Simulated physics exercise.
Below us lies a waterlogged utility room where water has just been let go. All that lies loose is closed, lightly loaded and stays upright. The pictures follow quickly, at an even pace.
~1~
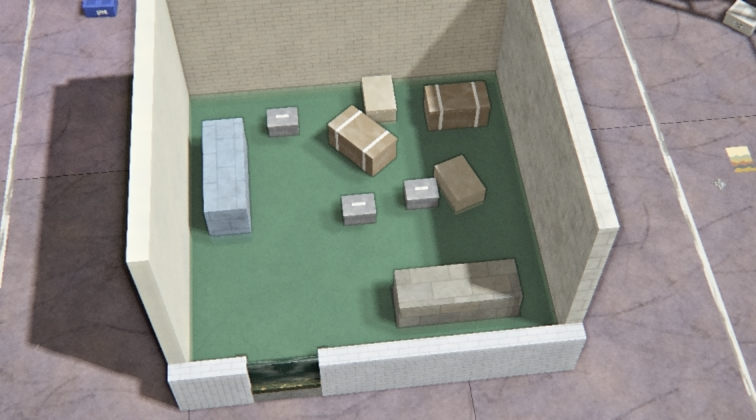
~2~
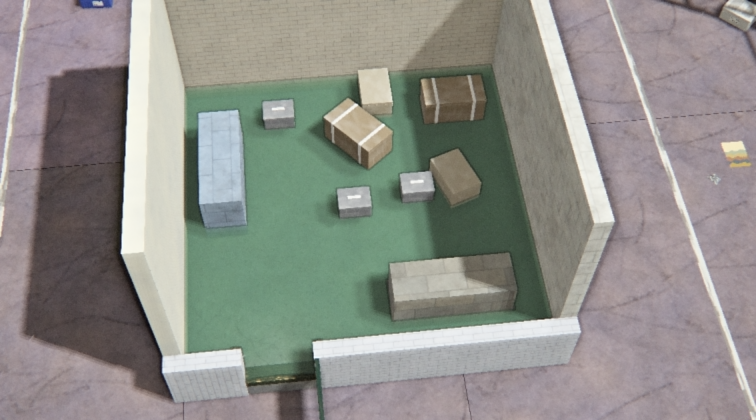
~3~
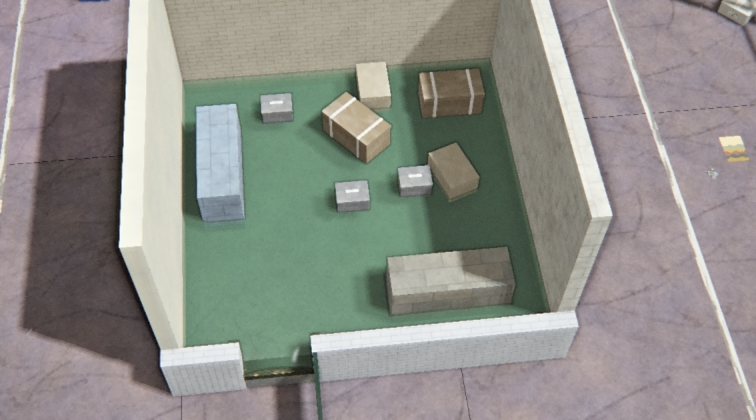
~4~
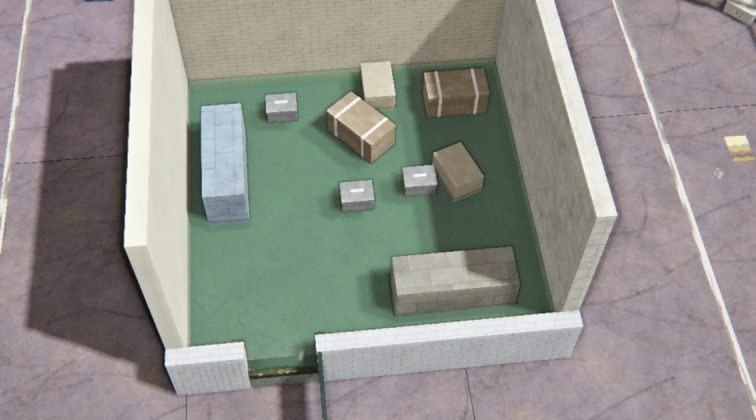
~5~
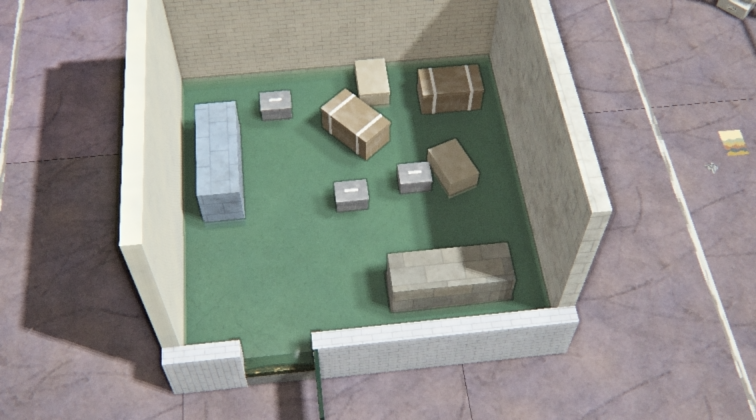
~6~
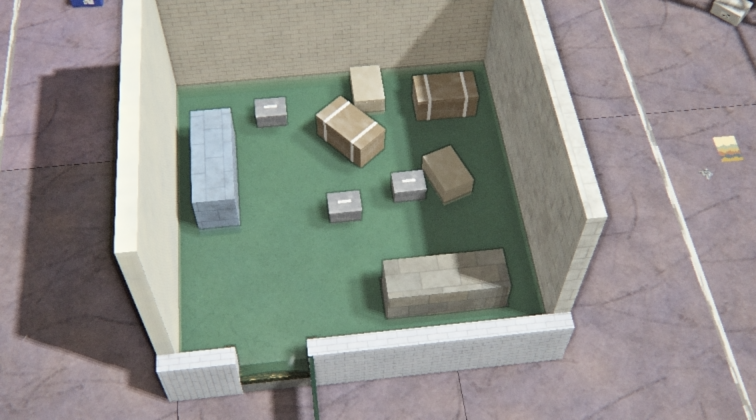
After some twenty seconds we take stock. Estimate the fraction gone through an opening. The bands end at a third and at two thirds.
Share: Less than a third.
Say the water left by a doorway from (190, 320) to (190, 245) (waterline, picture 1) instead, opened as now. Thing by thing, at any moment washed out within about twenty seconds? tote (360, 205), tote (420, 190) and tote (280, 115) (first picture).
As listed: Carried outside, carried outside, still in.
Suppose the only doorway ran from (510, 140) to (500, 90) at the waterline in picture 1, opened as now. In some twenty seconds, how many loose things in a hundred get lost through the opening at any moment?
Some 100 per cent.
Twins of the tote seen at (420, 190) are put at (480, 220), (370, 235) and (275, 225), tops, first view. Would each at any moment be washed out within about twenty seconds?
In turn: Kept in, washed out, washed out.
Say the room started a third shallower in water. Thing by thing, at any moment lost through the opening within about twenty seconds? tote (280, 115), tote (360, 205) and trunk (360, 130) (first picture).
As listed: Stays, carried outside, still in.
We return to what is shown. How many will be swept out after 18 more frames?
1 of them.
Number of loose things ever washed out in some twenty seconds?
That makes 2.
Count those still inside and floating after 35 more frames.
That makes 6.
A moment on, 0 of 7 are out; 7 afloat.
Next, 1 of 7 are out; 6 afloat.
Later, 1 of 7 are out; 6 afloat.
In the end, 2 of 7 are out; 5 afloat.
